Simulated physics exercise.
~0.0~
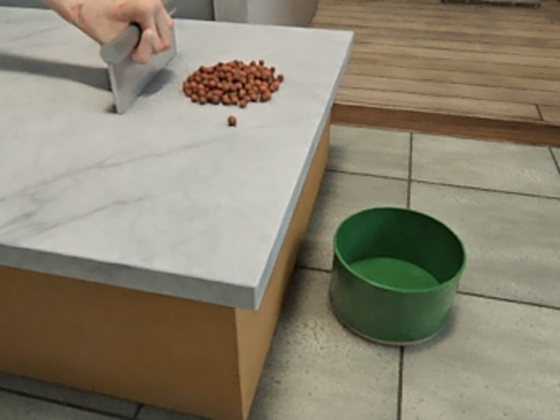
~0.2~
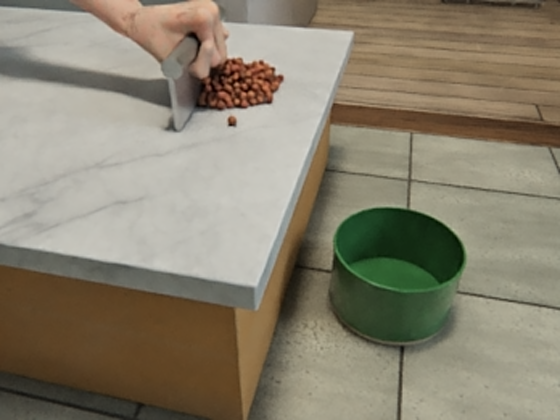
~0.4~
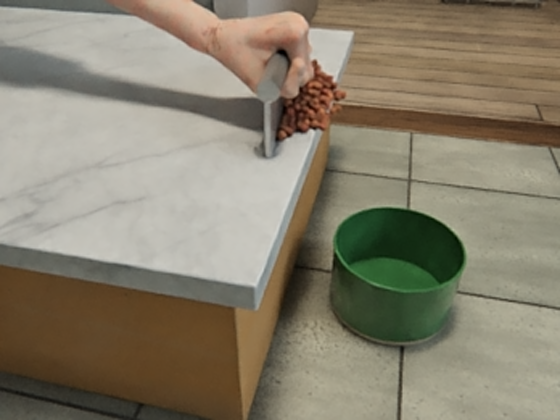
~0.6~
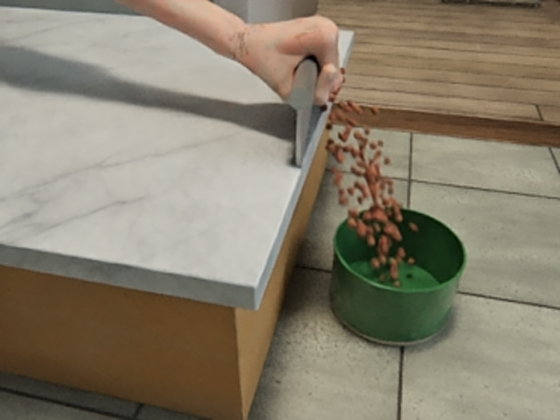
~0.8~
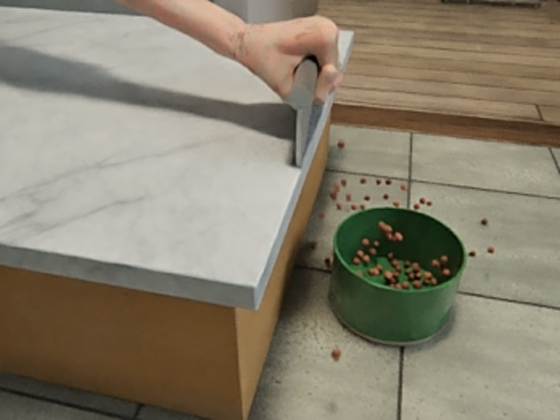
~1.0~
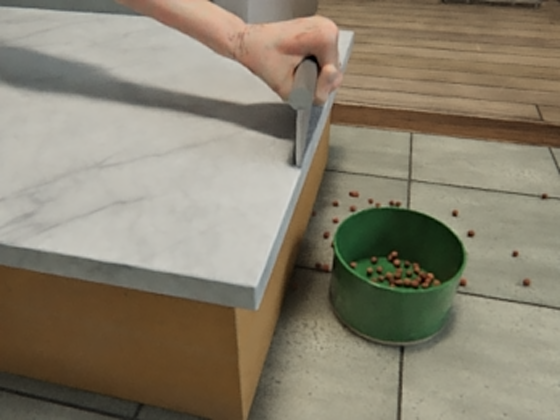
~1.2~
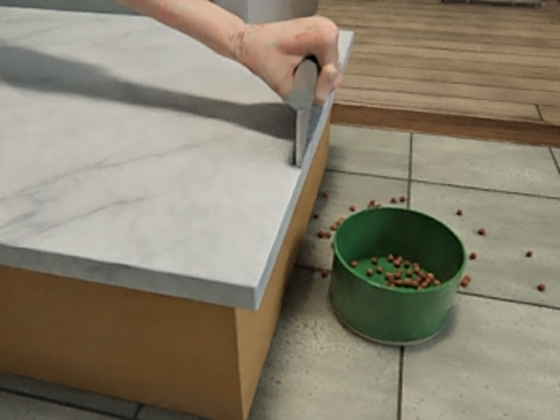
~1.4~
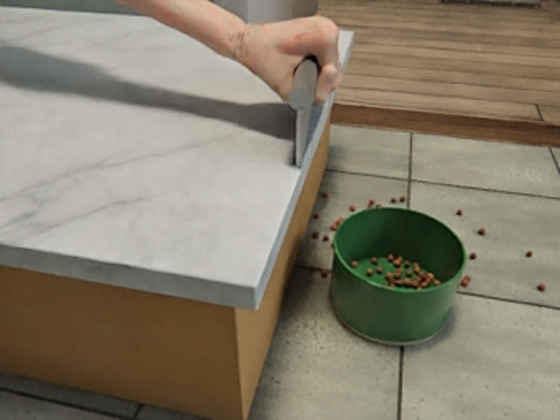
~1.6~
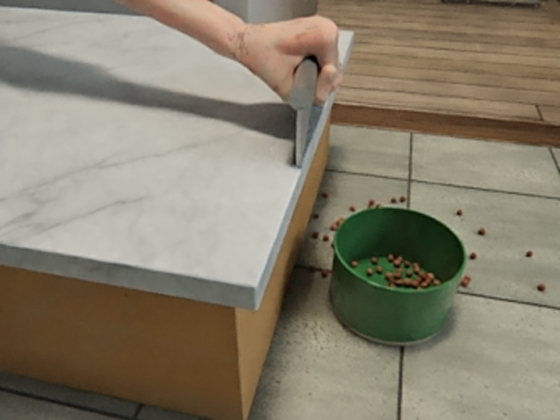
On a patio, a hand scrapes pellets off a marble top, some missing the green pot.
